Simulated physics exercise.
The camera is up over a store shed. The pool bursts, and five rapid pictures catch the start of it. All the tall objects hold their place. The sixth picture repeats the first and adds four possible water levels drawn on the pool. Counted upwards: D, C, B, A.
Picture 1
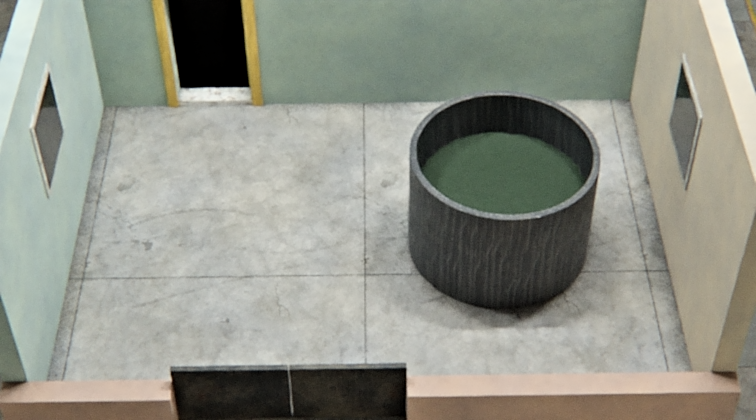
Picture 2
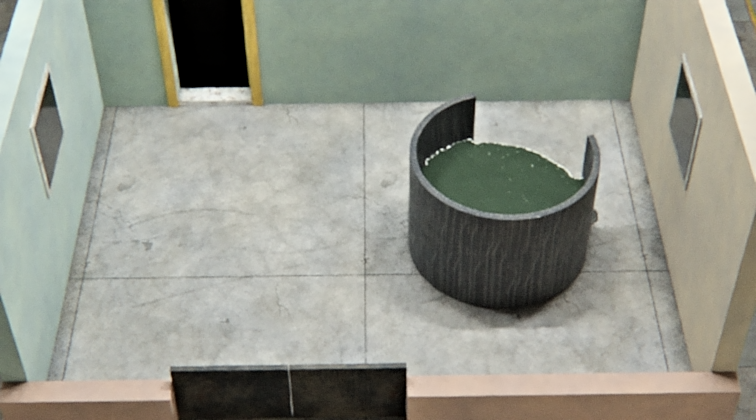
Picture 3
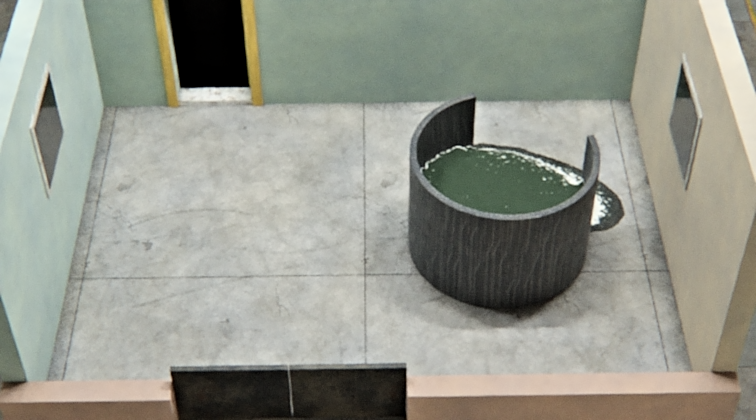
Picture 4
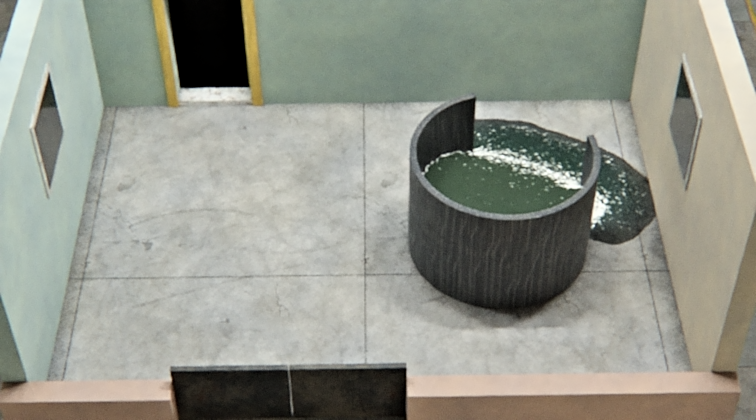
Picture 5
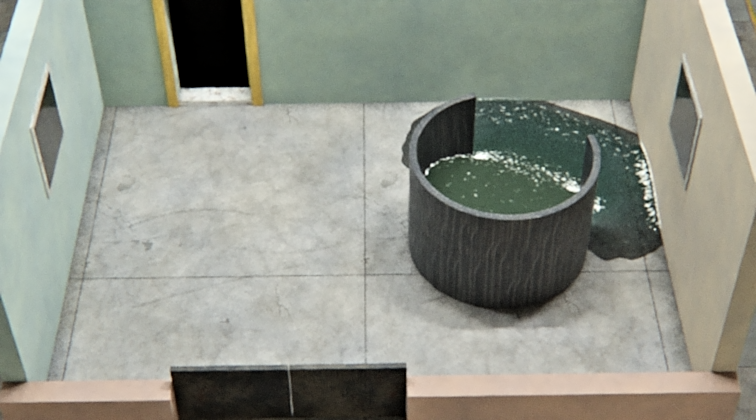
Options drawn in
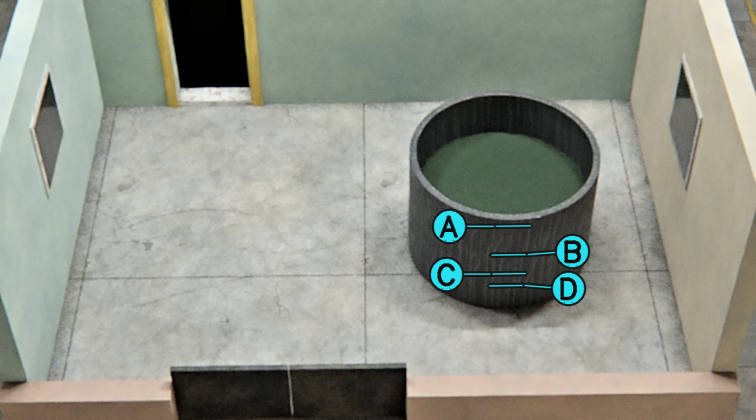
Green water sits still in a round dark tank on the right side of a roofless room until the tank's back right section disappears. The water then pours out through the gap, foaming white, and spreads across the concrete floor behind the tank and along the right wall.
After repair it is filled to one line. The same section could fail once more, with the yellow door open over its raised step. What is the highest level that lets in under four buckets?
I would pick line B.
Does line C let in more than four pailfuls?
No, that is safe.
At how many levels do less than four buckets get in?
Three of them.
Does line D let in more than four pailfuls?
No, not at all.
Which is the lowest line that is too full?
Here it is line A.
On the marked copy, A at (512, 226); B at (509, 254); C at (507, 273); D at (506, 285); from the bottom up D, C, B, A.
With A, about 13 bucketfuls get in.
With B, a bucket or two gets in.
With C, nothing gets over.
With D, nothing gets over.
